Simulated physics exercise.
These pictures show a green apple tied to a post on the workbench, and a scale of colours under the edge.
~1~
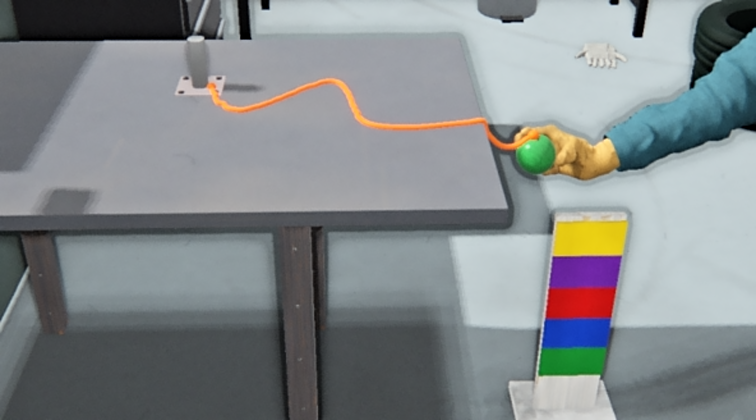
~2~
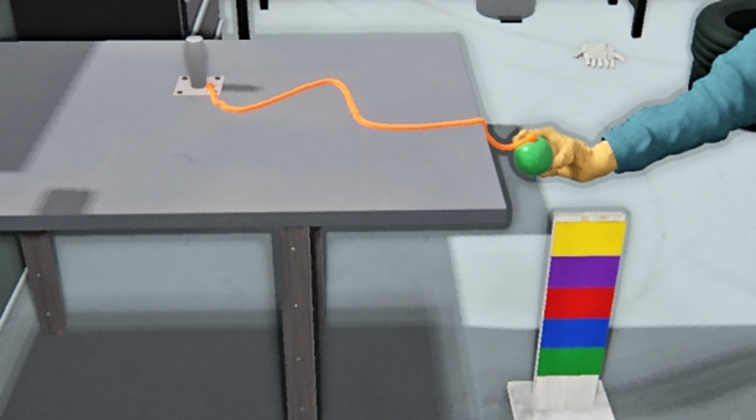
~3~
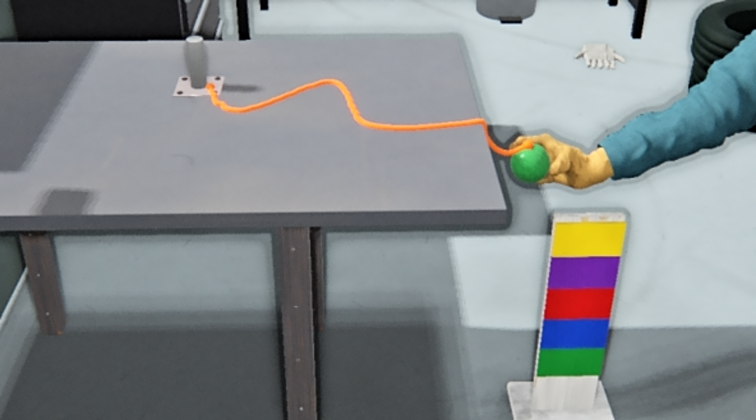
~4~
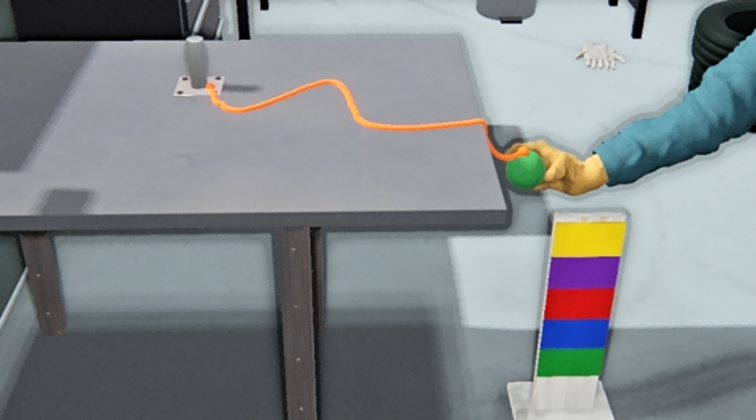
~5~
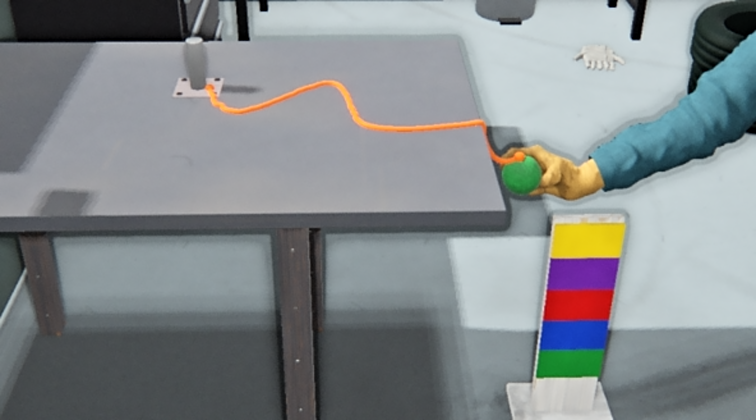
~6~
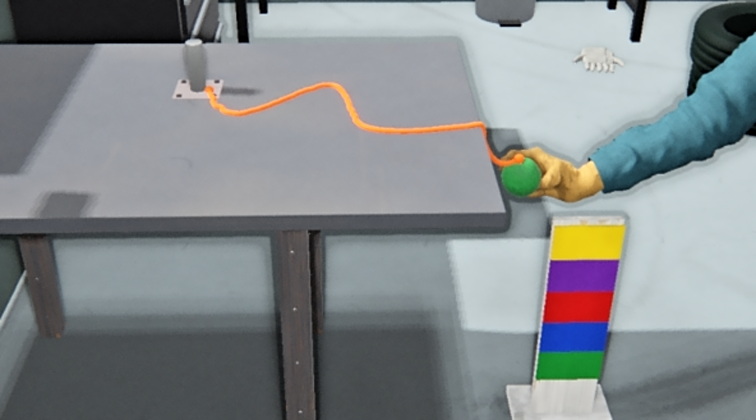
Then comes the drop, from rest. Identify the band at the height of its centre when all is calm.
Its centre is at red.
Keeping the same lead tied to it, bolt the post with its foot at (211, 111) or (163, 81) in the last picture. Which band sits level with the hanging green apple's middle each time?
In turn, blue and then purple.
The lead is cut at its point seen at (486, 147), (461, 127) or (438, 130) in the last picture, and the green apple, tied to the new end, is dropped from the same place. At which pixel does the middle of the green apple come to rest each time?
Well, that gives around (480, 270) the first time, (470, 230) the next and (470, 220) the last.
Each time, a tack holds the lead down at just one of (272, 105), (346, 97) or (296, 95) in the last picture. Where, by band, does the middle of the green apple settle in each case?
Taking them in turn: Purple; yellow; purple.
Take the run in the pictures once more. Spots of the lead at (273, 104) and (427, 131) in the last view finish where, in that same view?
End: (320, 99) and then (475, 188).
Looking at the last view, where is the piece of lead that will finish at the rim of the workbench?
It's near (356, 120) in the last picture.
Soon after, apple near (435, 285); level with red.
Then, apple near (488, 302); level with red.
At rest, apple near (468, 299); level with red. The lead holds its middle at red.
